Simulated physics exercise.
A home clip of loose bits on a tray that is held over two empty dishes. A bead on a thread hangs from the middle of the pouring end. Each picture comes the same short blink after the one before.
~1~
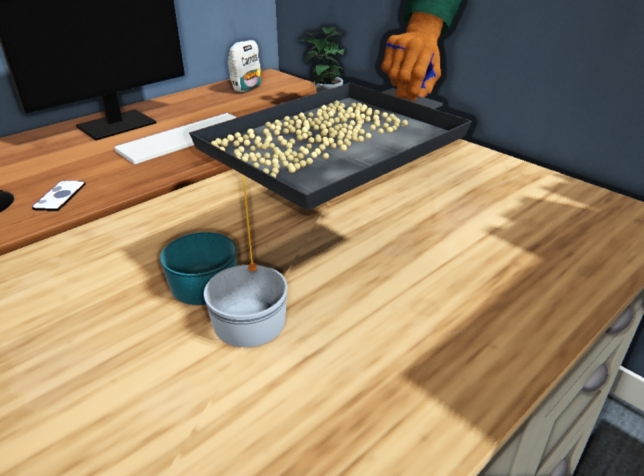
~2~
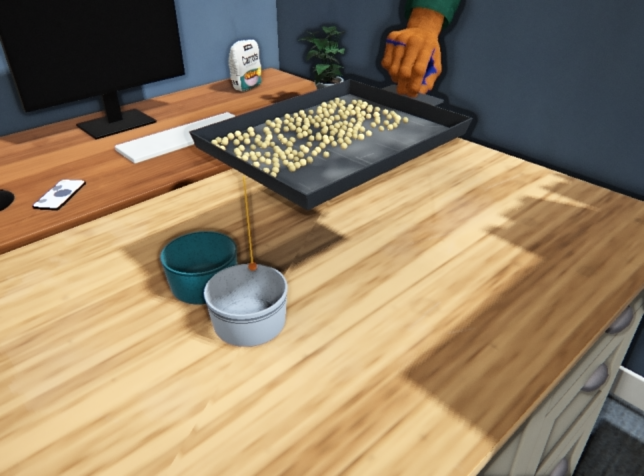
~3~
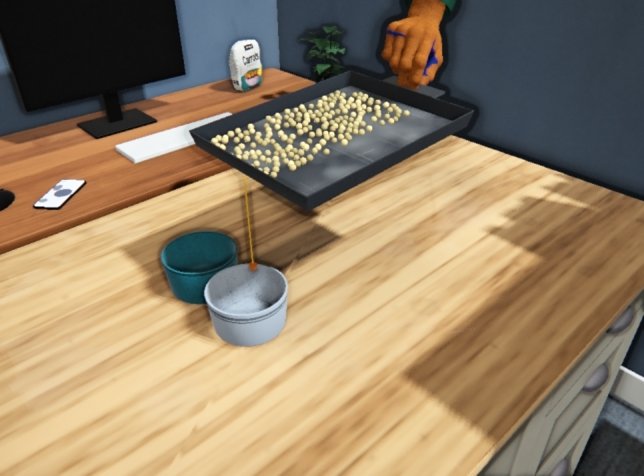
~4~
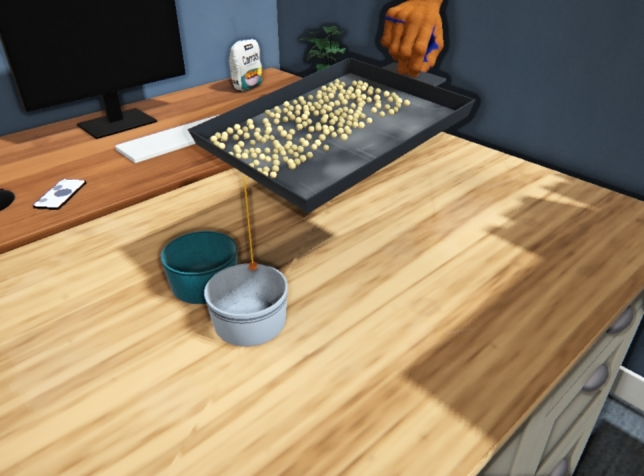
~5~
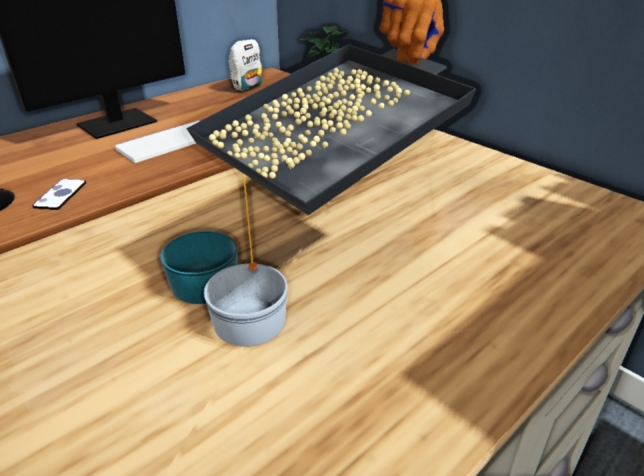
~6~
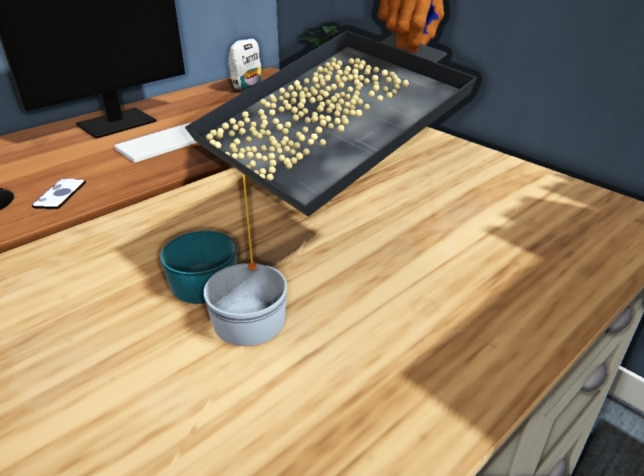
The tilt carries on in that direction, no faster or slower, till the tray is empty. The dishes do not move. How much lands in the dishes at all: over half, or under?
Caught overall: Only the smaller part.
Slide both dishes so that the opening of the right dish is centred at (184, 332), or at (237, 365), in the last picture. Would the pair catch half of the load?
First under half, then the smaller part.
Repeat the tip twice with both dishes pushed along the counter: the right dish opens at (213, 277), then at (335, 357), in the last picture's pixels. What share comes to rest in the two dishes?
Roughly 0 per cent, and 80 per cent.
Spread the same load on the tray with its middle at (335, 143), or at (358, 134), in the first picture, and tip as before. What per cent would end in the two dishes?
Near 10 % and 10 %.
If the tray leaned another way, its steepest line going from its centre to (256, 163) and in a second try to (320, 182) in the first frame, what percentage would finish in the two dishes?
First some 80, then 0 per cent.
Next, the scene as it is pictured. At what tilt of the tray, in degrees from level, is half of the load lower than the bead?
Near 105 degrees.
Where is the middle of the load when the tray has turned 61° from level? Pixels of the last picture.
Near (272, 183).
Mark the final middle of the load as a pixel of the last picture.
Close to (278, 360).
Shortly afterwards, tray tipped steeply; the bulk on the tray; a little outside both; a little in the air.
Next, tray tipped past a quarter turn; near a quarter on the tray; a little in the right dish; near a quarter outside both; near a third in the air.
Some moments later, tray tipped past a quarter turn; near a quarter in the right dish; the bulk outside both.
In the end, tray tipped past a quarter turn; near a quarter in the right dish; none at all in the left dish; the bulk outside both.
